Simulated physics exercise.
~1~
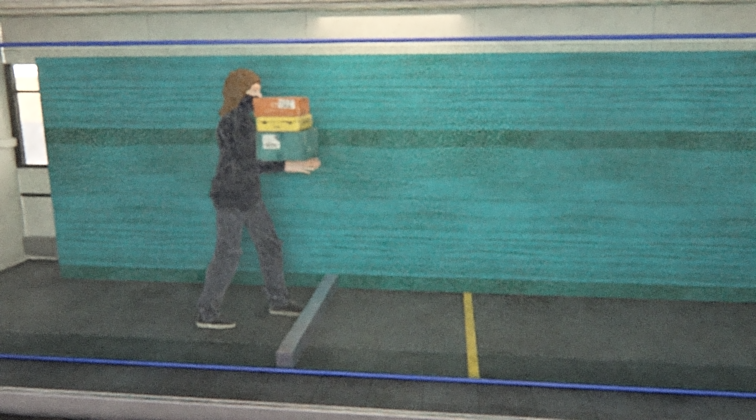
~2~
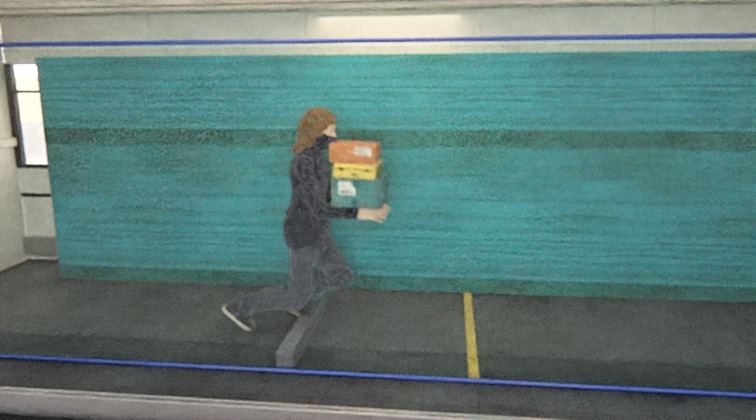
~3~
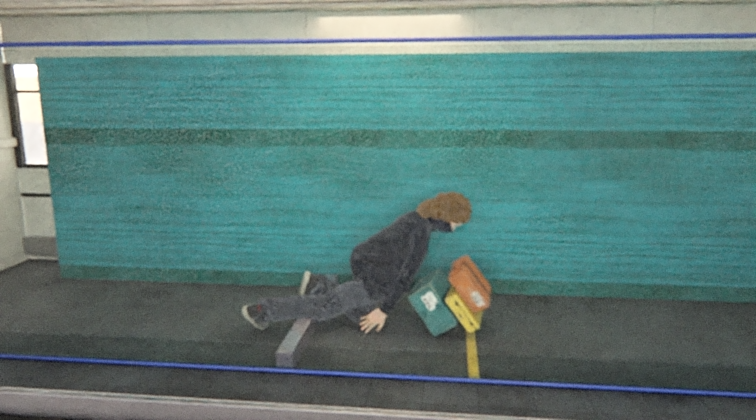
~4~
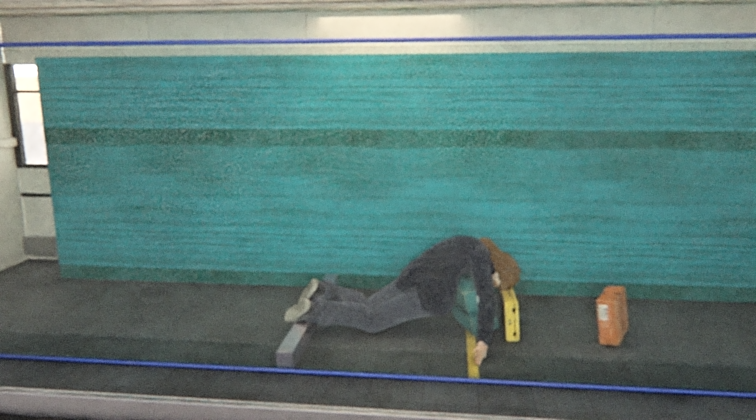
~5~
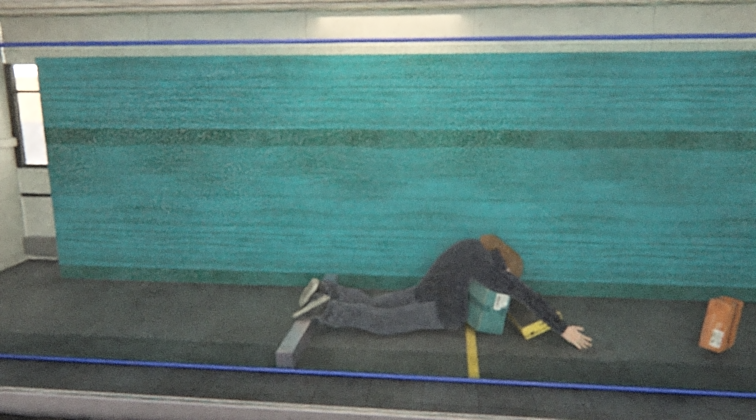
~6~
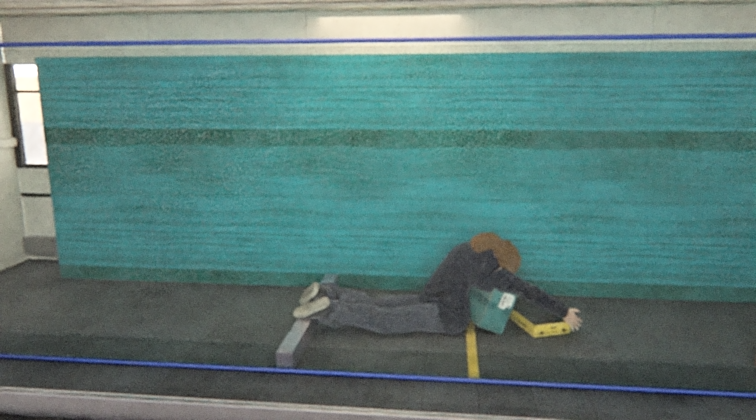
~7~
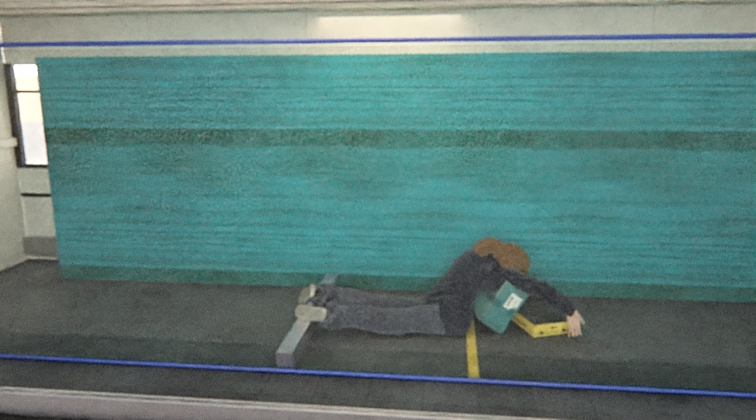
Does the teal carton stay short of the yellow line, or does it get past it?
The teal carton gets past the yellow line, ending up tilted just to the right of it beside the fallen person's chest and arms.
